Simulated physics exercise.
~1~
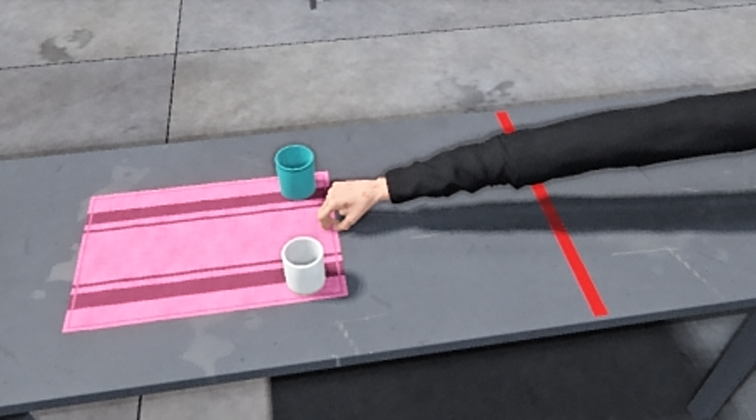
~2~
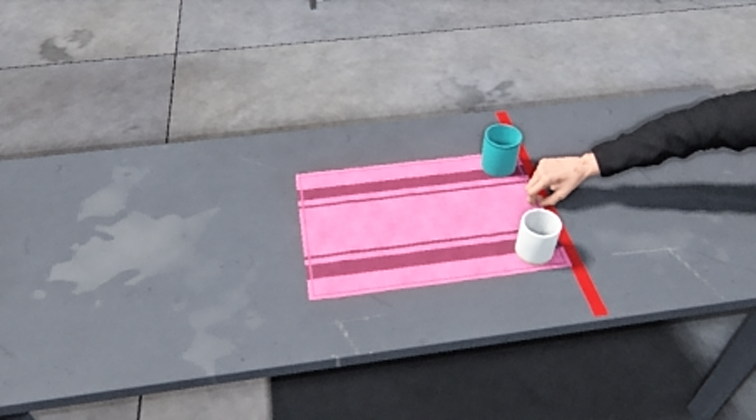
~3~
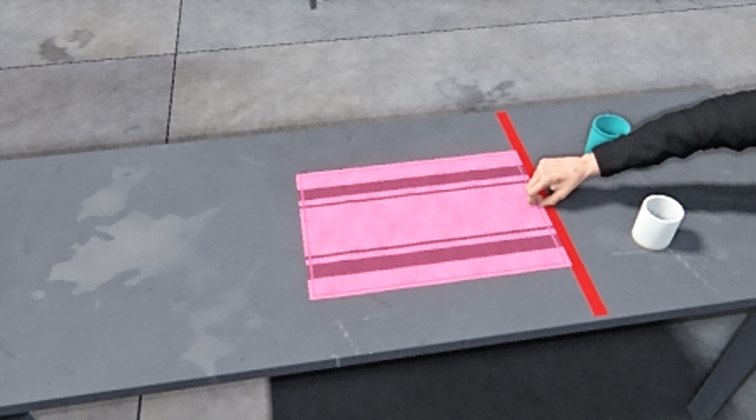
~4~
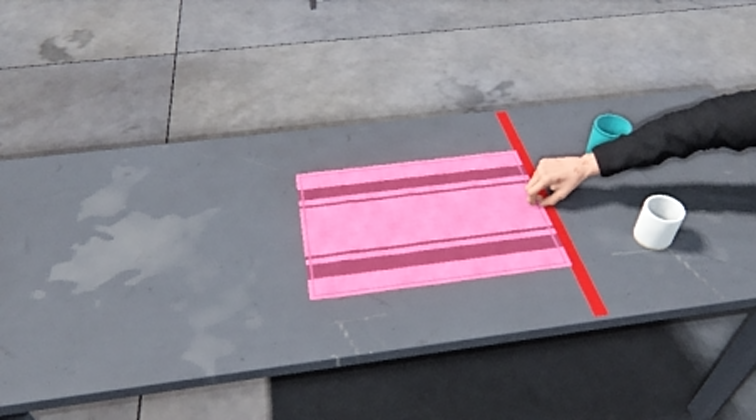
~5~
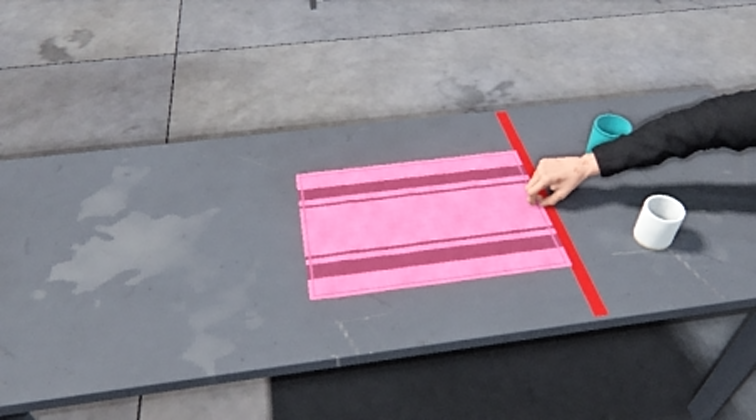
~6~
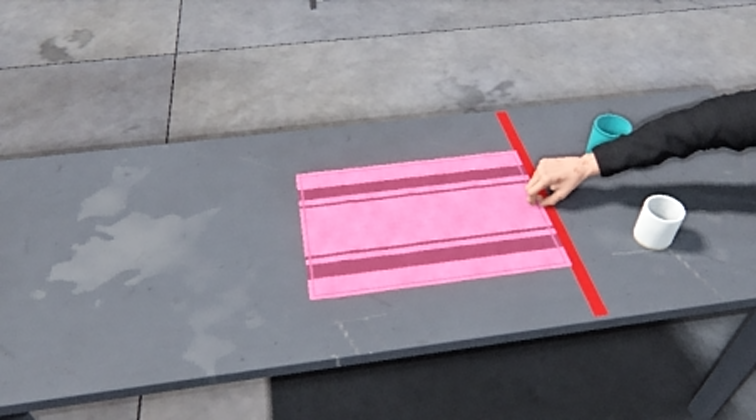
We see a hand pull a pink tea towel carrying a turquoise mug and a white mug rightward along a grey table to a red tape strip. The towel stops at the tape, and both mugs slide off its front edge, coming to rest beyond the tape.
